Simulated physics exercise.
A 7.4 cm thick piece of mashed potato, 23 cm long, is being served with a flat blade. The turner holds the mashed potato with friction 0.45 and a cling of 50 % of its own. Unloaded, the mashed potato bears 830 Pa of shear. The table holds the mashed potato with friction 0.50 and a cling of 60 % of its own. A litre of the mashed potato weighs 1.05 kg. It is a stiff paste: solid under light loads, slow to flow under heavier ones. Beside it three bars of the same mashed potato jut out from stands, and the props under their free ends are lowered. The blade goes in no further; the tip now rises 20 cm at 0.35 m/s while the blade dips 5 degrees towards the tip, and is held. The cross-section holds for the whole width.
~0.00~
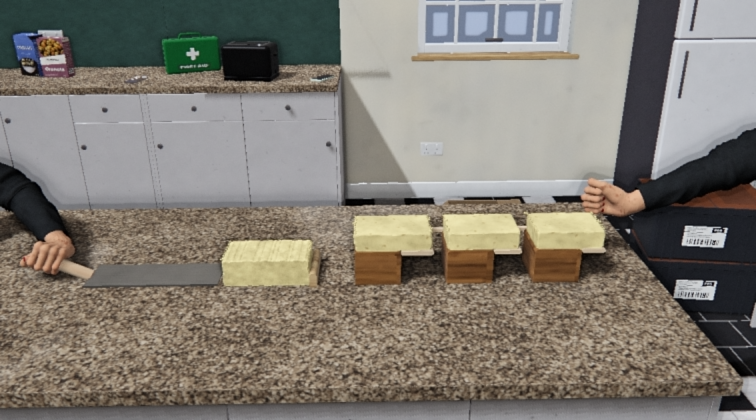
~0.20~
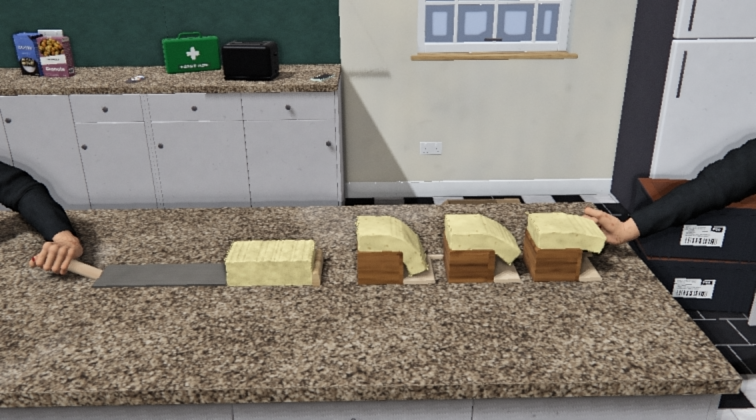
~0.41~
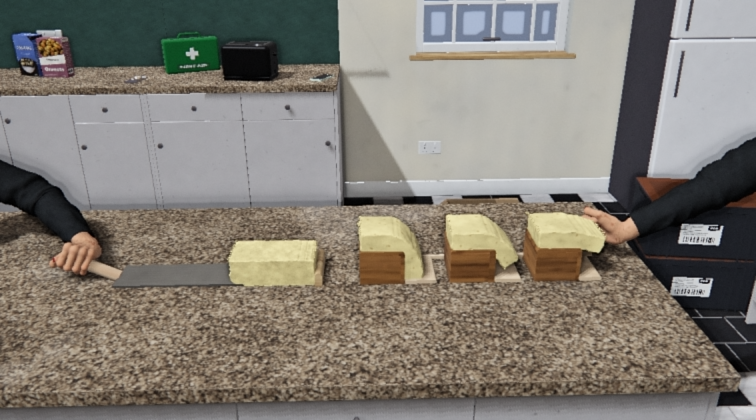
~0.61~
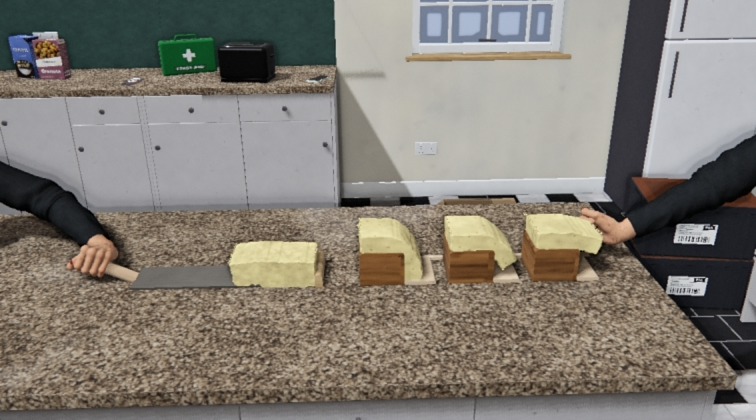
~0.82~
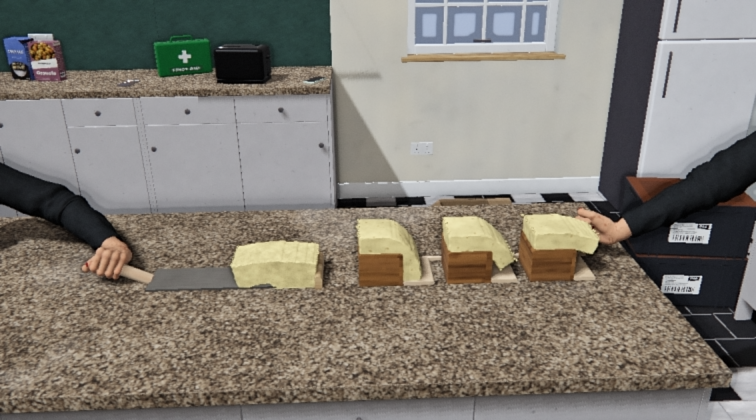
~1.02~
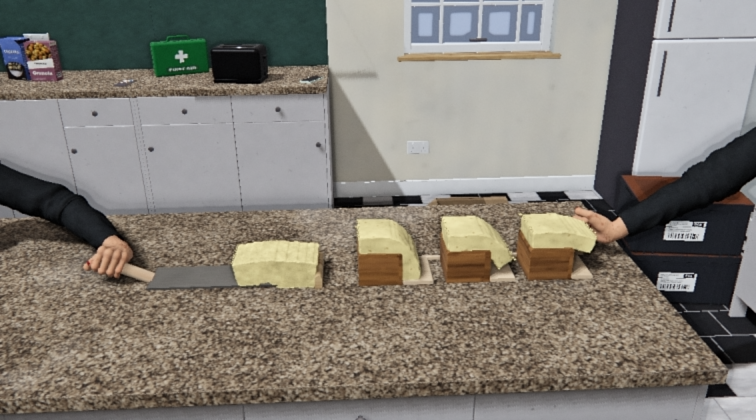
To begin with, a hand holds a flat blade against a pale yellow block on a speckled counter, beside three similar bars jutting from brown stands. The bars' free ends droop, the left one most, near another hand at right, then the blade slides rightward under the block and stays still.
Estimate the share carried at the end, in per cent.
About 51 %.
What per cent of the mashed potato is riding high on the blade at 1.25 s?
Near 18 %.
By 1.25 s, the tip is 8.2 cm up.
By 1.52 s, the tip is 18 cm up.
By 1.79 s, the tip is 20 cm up and 51 % is riding high on the blade.
By 2.05 s, the tip is 20 cm up and 51 % is riding high on the blade.
By 2.15 s, at the end, the tip is 20 cm up and 51 % is riding high on the blade.
